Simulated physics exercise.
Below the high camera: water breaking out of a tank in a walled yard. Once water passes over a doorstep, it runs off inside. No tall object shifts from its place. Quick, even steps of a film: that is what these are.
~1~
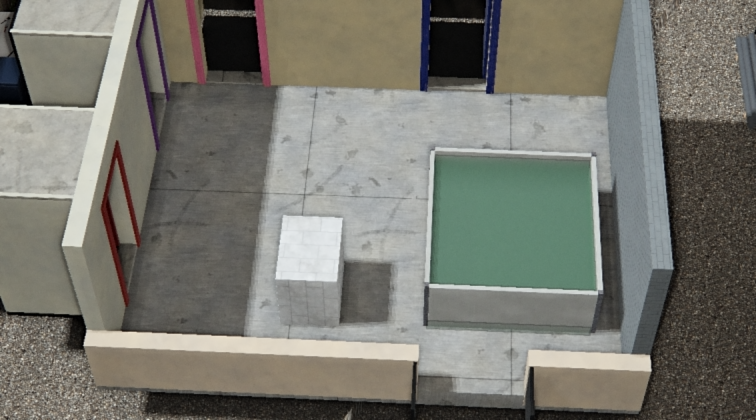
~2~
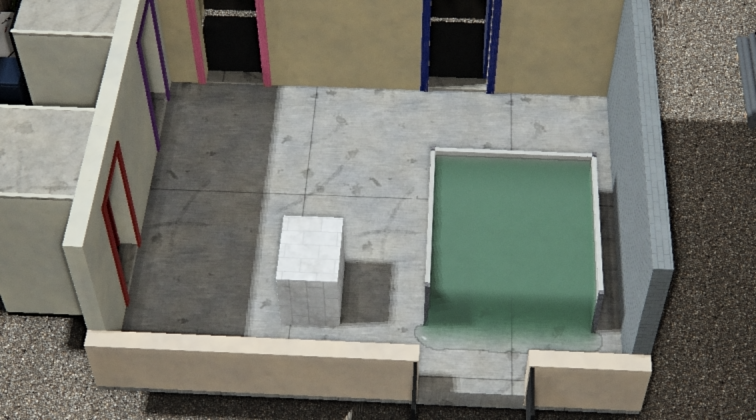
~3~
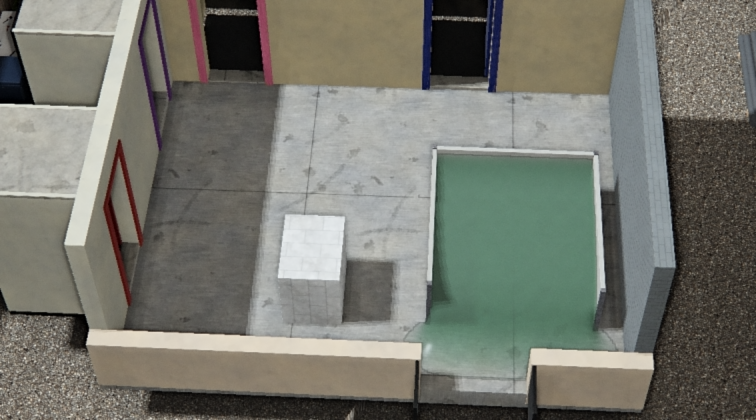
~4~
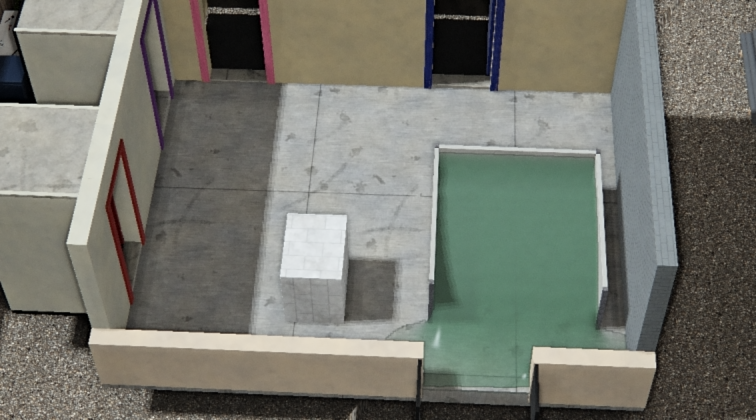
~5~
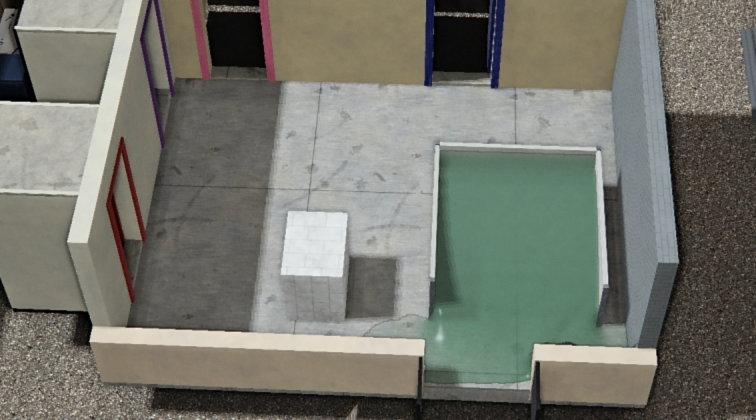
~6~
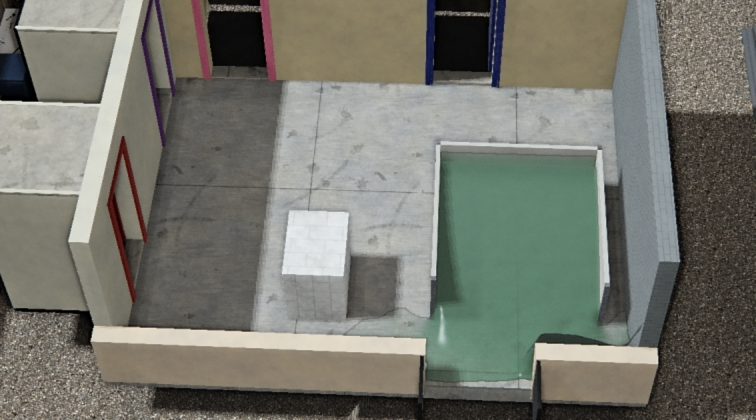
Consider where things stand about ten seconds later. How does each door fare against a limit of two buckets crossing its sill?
Blue door: Not over the line on that one. Red door: Not over the line on that one. Pink door: Over the line on that one. Purple door: Not over the line on that one.
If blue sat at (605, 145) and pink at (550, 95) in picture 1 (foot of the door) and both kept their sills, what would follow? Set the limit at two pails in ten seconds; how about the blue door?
As it turns out, blue door stays within bounds.
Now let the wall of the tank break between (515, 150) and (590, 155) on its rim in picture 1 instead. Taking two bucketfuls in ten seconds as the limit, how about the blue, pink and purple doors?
Blue door takes more, pink door passes that mark, purple door floods.
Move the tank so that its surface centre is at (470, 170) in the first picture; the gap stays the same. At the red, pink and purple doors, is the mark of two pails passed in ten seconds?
I'd say the red door overshoots, the pink door overshoots and the purple door stops short.
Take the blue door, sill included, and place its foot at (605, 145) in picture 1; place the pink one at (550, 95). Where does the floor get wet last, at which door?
The purple one.
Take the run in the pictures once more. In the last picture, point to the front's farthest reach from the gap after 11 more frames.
Approximate pixel: (123, 357).
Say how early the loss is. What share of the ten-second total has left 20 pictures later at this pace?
Approximately 70 in a hundred, I think.
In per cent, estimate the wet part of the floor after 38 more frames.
It comes to 85 per cent.
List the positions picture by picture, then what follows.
The first picture shows still water in the tank at (513, 222).
In the second picture, water pours out at (511, 312) and has run to (420, 329).
In the third picture, water pours out at (513, 313) and has run to a hidden place.
In the fourth picture, water pours out at (515, 314) and has run to a hidden place.
In the fifth picture, the front is at a hidden place, out from the gap at (516, 311).
In the sixth picture, water pours out at (517, 311) and has run to a hidden place.
A moment on, water covers 20 % of the floor; the blue door not reached, the red door not reached, the pink door not reached, the purple door not reached.
Next, water covers 30 % of the floor; the blue door not reached, the red door not reached, the pink door not reached, the purple door not reached.
Then, water covers 45 % of the floor; the blue door wet at the sill, nothing in, the red door wet at the sill, nothing in, the pink door not reached, the purple door not reached.
Later, water covers 85 % of the floor; the blue door wet at the sill, nothing in, the red door under two buckets in, the pink door wet at the sill, nothing in, the purple door wet at the sill, nothing in.
In the end, water covers 95 % of the floor; the blue door wet at the sill, nothing in, the red door under two buckets in, the pink door over two buckets in, the purple door wet at the sill, nothing in.
